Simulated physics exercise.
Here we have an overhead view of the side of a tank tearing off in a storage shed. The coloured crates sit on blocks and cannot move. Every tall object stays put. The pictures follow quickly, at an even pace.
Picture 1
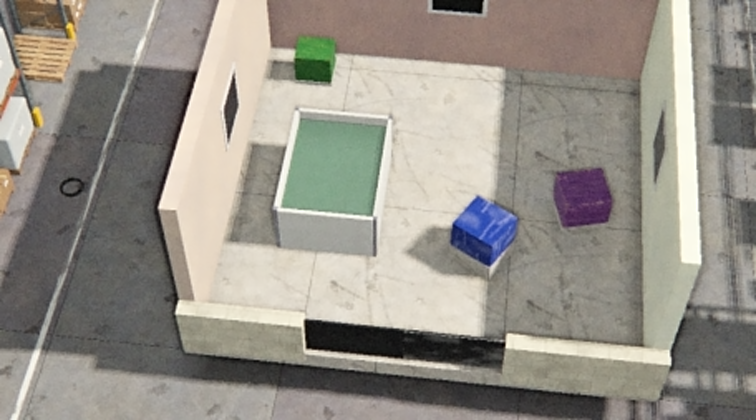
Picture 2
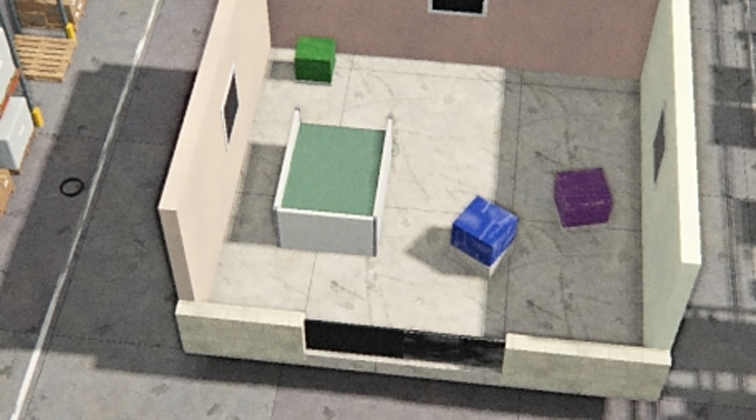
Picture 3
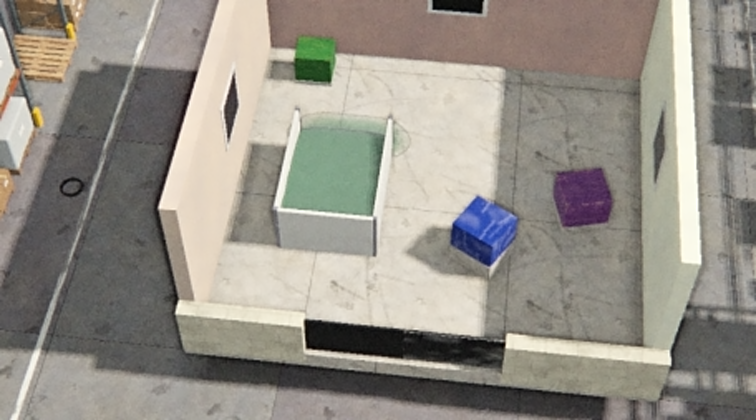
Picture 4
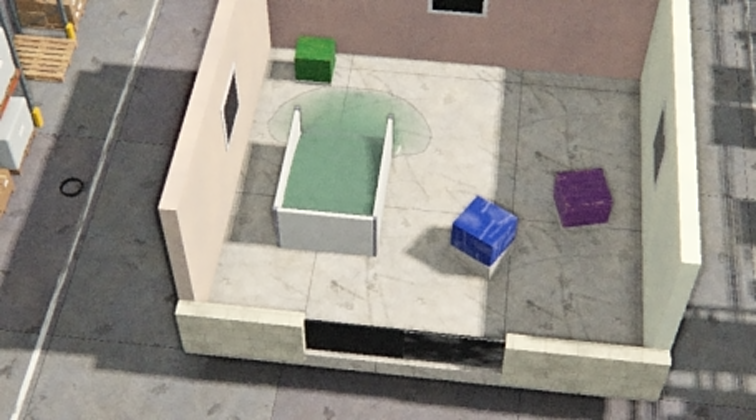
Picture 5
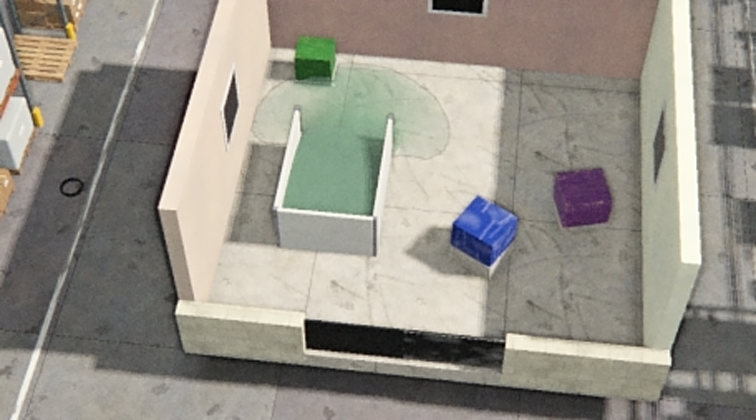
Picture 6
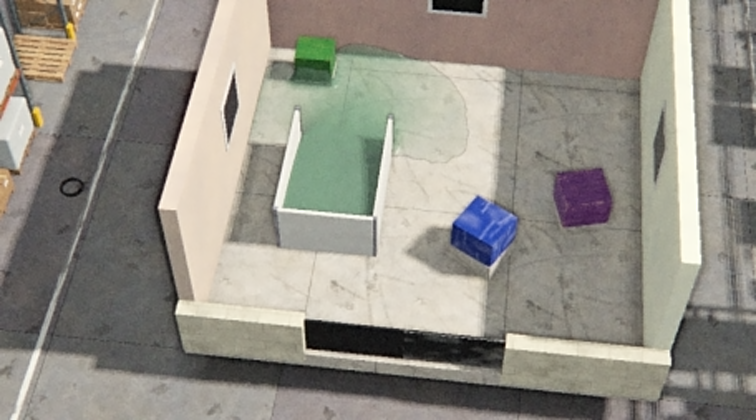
Green water pours from the far side of an open white tank as its end wall vanishes, inside a roofless storage shed seen from high overhead. The tank stands left of centre on the pale floor, with a green box behind it and blue and purple boxes to its right. The water fans out toward the back wall, reaching the green box and spreading rightward, while the boxes and camera stay still.
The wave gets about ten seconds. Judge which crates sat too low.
The purple crate was too low. The blue crate was not too low. The green crate was too low.
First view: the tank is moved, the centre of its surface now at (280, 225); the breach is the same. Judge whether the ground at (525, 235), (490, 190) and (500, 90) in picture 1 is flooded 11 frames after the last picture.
As listed: Clear, dry, flooded.
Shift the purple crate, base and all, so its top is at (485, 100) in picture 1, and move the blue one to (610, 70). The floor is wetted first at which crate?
First: The green-painted one.
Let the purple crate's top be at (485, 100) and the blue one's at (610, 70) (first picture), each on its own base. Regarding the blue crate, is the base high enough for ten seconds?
As for the blue one, it is dampened.
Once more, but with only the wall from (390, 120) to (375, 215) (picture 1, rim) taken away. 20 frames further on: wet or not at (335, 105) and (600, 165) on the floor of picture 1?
First spot unflooded, second spot swamped.
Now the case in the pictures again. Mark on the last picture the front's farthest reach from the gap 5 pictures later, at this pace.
Somewhere around (534, 72).
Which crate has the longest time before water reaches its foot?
Crate: The blue one.
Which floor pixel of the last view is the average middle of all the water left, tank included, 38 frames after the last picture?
About (448, 183).
A moment on, water covers 25 % of the floor; the purple crate not reached, the blue crate not reached, the green crate water round its plinth.
Next, water covers 35 % of the floor; the purple crate not reached, the blue crate not reached, the green crate water round its plinth.
Then, water covers 60 % of the floor; the purple crate water round its plinth, the blue crate not reached, the green crate water round its plinth.
Later, water covers 90 % of the floor; the purple crate water round its plinth, the blue crate water round its plinth, the green crate water round its plinth.
In the end, water covers 100 % of the floor; the purple crate was topped, the blue crate stayed above the water, the green crate was topped.
